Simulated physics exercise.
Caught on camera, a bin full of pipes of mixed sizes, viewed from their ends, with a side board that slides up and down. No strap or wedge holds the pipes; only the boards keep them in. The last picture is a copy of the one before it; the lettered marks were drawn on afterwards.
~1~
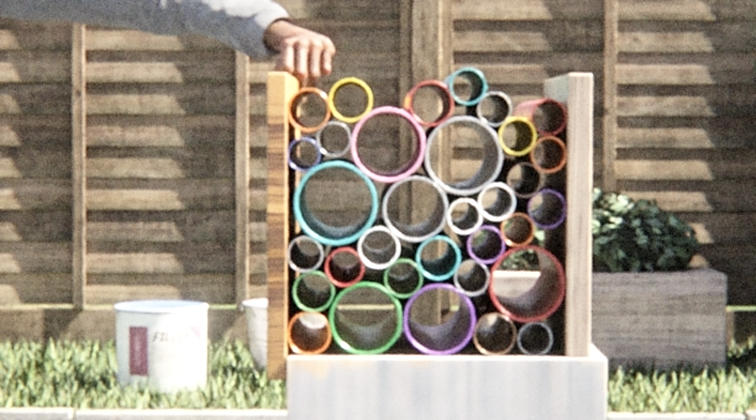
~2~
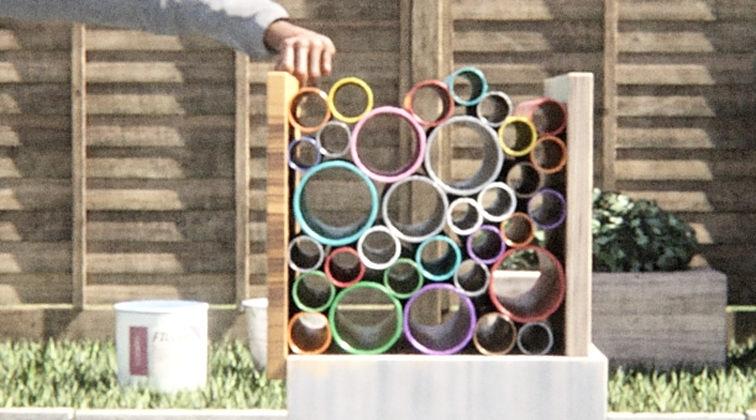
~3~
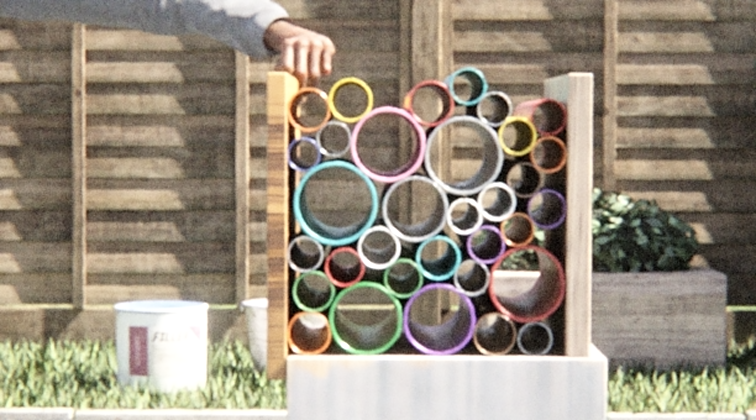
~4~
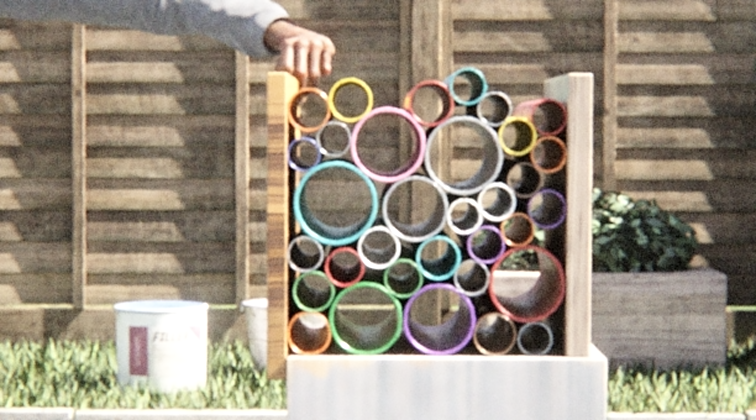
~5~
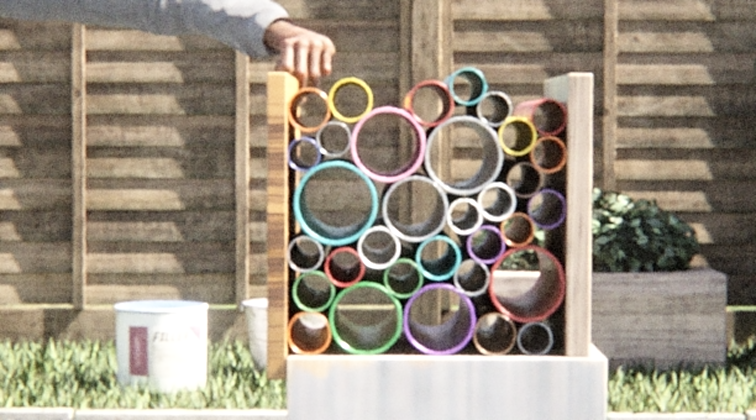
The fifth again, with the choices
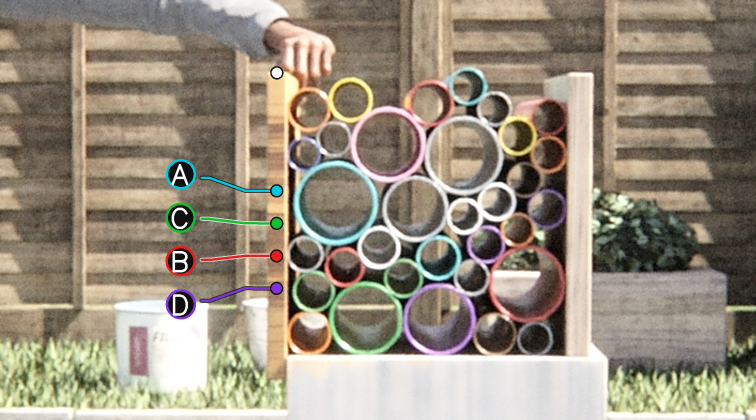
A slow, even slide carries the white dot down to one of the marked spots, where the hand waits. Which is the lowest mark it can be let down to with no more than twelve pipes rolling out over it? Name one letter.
Mark D is as low as it can go.
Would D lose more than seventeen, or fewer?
Fewer than seventeen.
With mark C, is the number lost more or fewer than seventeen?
At C, fewer than seventeen.
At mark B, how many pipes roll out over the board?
With B, four.
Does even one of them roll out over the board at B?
At B: Yes.
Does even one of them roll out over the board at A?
Yes, at A.
On the marked copy, A at (277, 191); B at (277, 256); C at (277, 224); D at (277, 288); the white dot at (277, 73).
With D. Early on, top of the board (287, 169).
Further on, top of the board (287, 276).
At the end, top of the board (287, 288), about eight out over the board.
As for the rest, A about four out over the board; B about four out over the board; C about four out over the board.
